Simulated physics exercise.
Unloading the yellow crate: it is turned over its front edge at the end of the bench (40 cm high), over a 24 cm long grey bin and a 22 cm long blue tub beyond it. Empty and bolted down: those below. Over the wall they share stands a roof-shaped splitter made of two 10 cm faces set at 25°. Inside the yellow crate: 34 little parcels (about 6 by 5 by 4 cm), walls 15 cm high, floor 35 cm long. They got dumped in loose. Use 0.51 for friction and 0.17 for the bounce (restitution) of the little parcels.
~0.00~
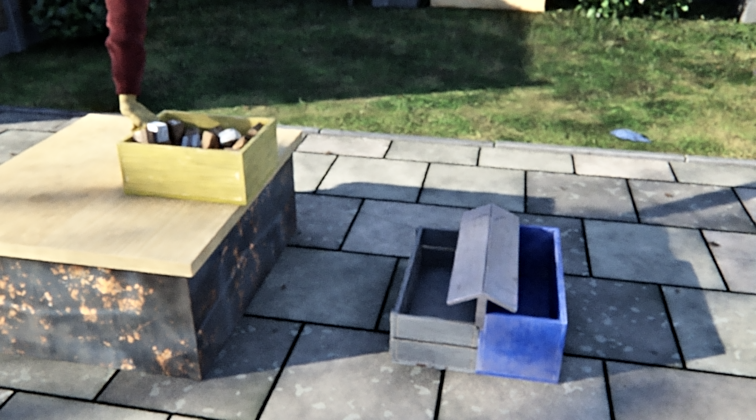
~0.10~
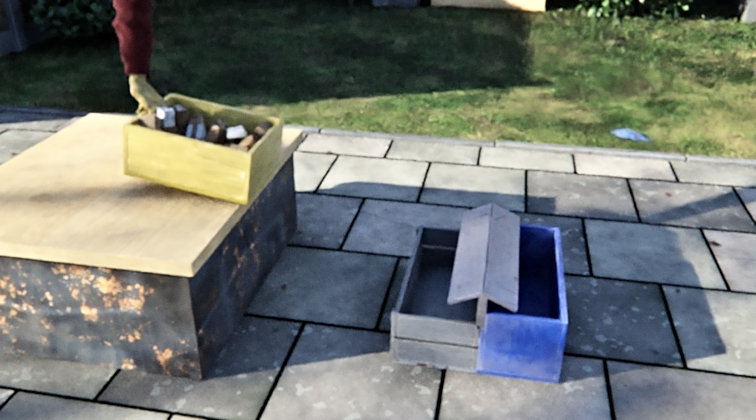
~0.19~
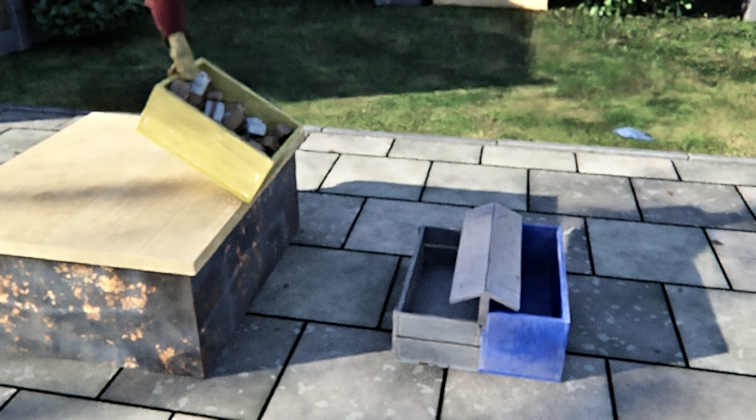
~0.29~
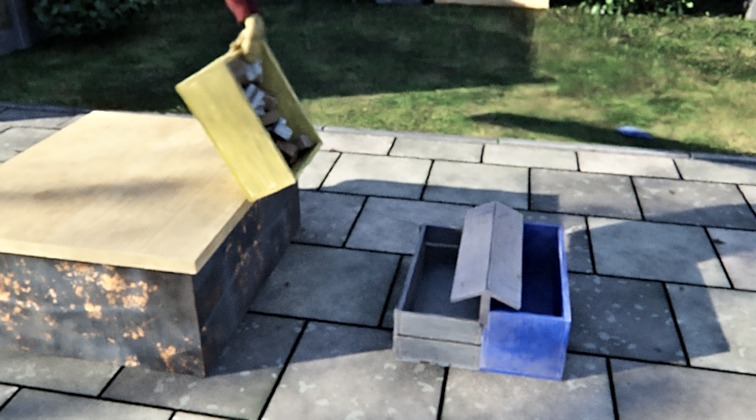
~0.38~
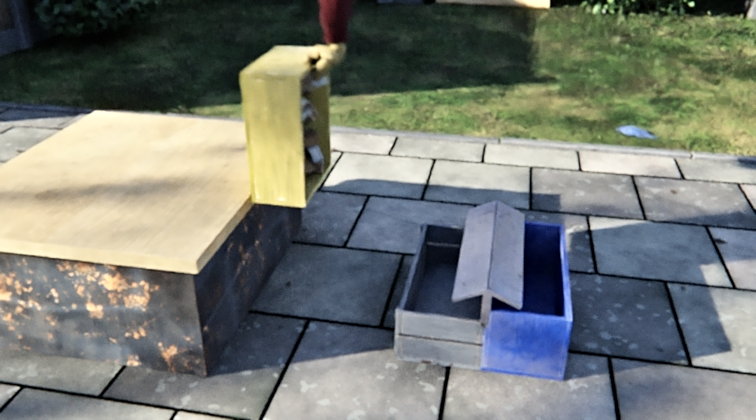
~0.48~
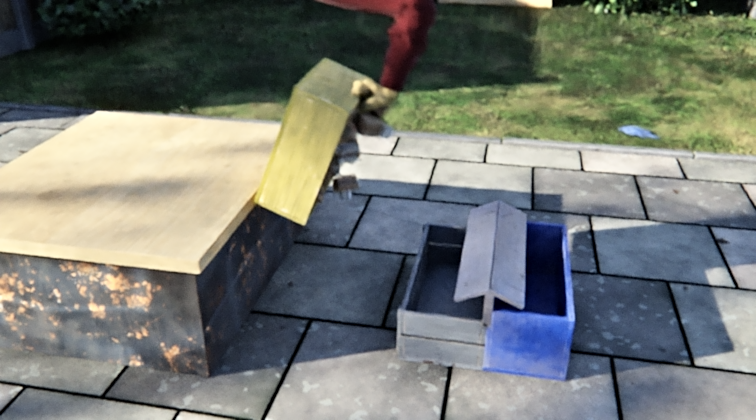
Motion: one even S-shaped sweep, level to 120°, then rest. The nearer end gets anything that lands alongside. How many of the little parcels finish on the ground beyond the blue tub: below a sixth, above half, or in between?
Result: Below one sixth of them end up on the ground beyond the blue tub.
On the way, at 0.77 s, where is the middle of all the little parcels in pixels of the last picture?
About (390, 282).
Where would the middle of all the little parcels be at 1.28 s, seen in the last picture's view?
Estimated centre in the last picture: (397, 293).
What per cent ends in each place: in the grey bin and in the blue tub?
It works out to roughly 30 per cent and 0 per cent, in that order.
After 0.61 s, tilt 120°; 10 still in the yellow crate, 2 on the ground short of the grey bin and 22 in the air.
After 0.77 s, tilt 120°; 6 still in the yellow crate, 9 in the grey bin, 12 on the ground short of the grey bin and 7 in the air.
After 0.99 s, tilt 120°; 11 in the grey bin, 18 on the ground short of the grey bin and 5 in the air.
Final count (at 1.28 s), 11 in the grey bin and 23 on the ground short of the grey bin. Asked share, 0 of 34, 0 per cent.
